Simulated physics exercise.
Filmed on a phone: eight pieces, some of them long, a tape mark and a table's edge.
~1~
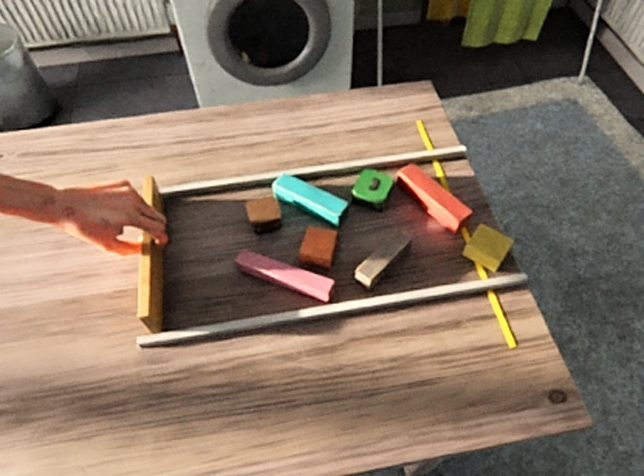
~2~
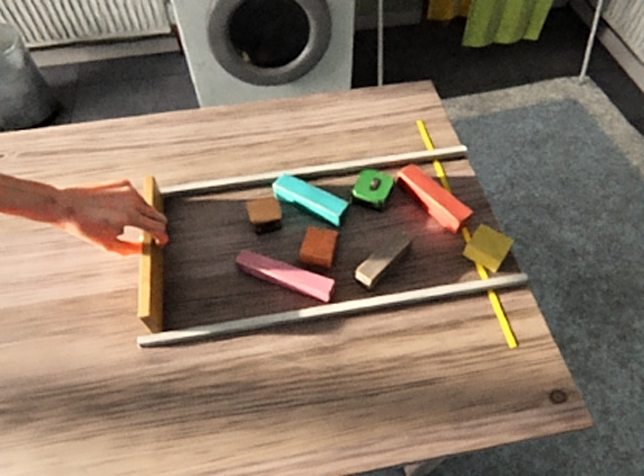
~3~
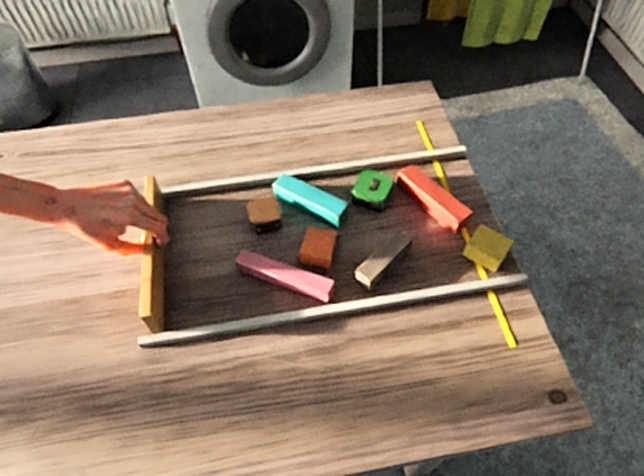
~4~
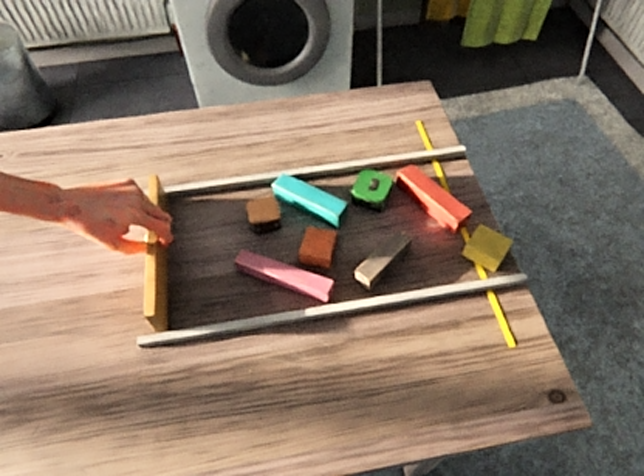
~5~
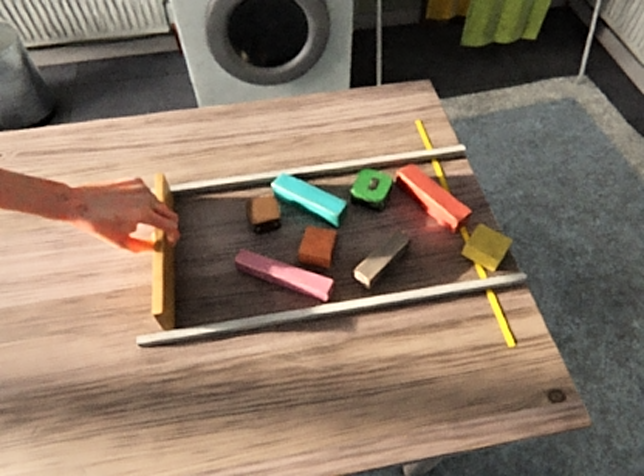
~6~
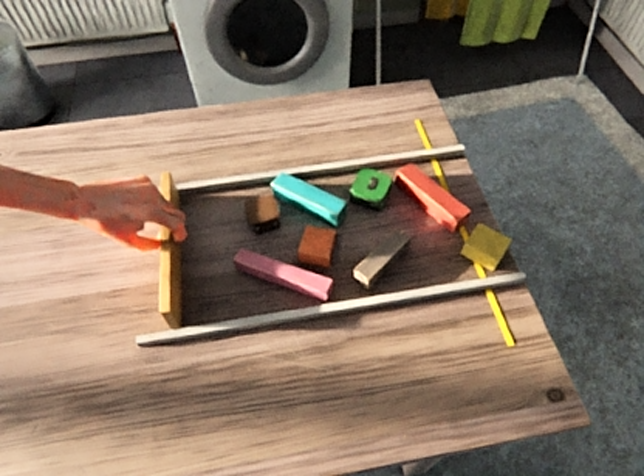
A hand at the left grips an upright wooden board on a wood-grained table, seen from above at an angle, with a washing machine behind. Between two pale rails lie two brown blocks, turquoise, pink, grey and red bars, a green piece, and a yellow block by yellow tape at the right. The hand slides the board slightly rightward, while the pieces and camera stay practically still.
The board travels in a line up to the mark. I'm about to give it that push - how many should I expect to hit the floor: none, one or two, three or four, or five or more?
Expect three or four.
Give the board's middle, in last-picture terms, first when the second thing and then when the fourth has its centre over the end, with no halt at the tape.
Near (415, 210) first, near (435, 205) second.
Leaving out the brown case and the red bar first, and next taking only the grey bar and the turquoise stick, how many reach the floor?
Counts - first: 3, second: 3.
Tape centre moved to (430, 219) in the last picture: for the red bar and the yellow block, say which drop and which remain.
Outcome - red bar topples off, yellow block topples off.
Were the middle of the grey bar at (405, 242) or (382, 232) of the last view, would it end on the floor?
It ends up down from the first place and ends up down from the second.
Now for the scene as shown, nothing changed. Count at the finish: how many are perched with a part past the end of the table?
3, I think.
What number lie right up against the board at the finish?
Count recorded: 3.
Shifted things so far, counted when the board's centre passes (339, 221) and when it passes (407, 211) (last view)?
Moved so far: 7, then 8.
Soon after, none off yet; yellow block at rest near (486, 247); red bar at rest near (431, 197); green case at rest near (371, 190).
After that, none off yet; yellow block at rest near (486, 247); red bar displaced a little near (459, 189); green case displaced well along near (420, 172).
In the end, the number that fall off is three or four; gone, grey bar, green case, red bar and yellow block.
